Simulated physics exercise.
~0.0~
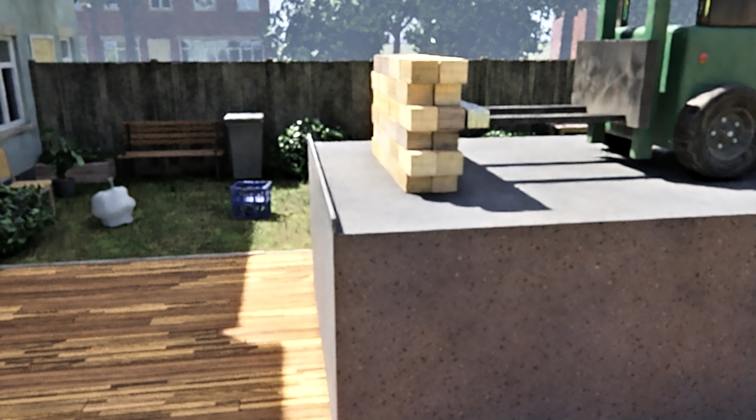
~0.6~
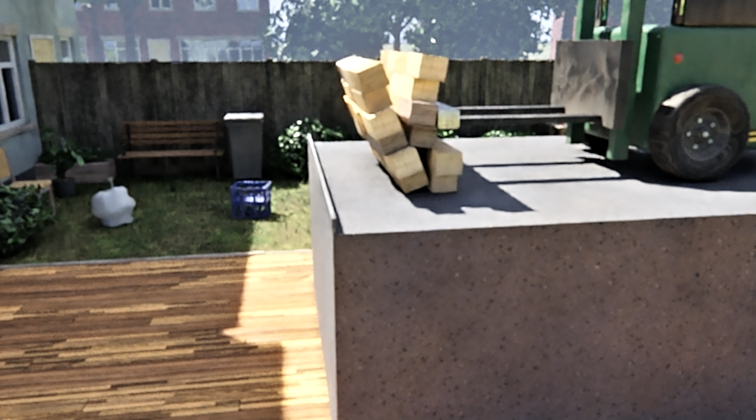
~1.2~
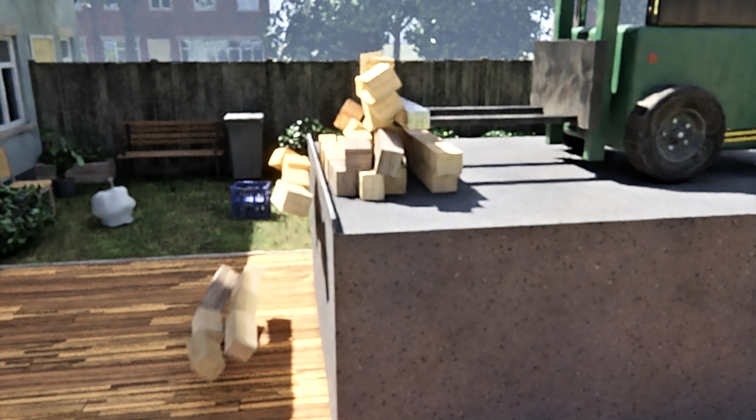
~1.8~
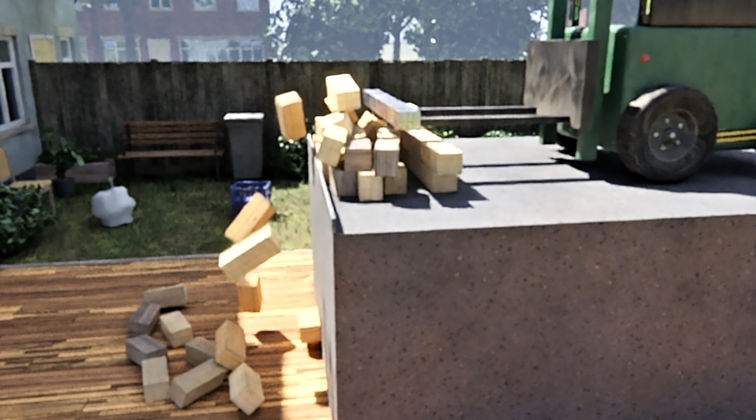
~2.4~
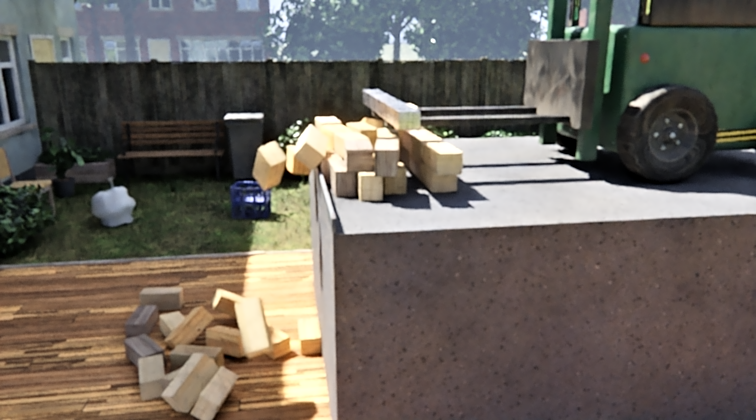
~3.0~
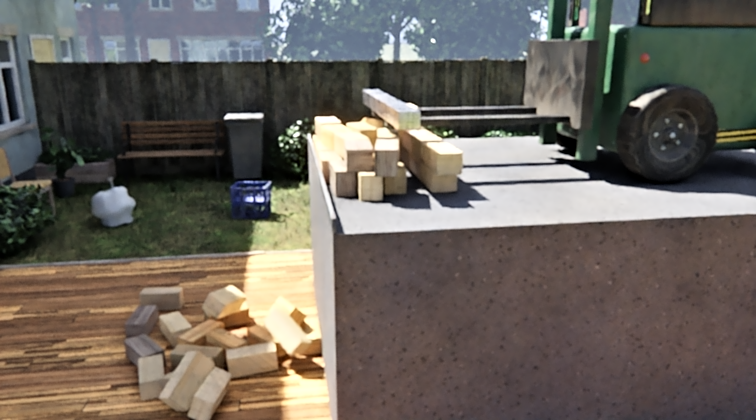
Green forklift pushing a steel beam into a stacked block of timber offcuts, toppling it left and spilling some onto decking below.
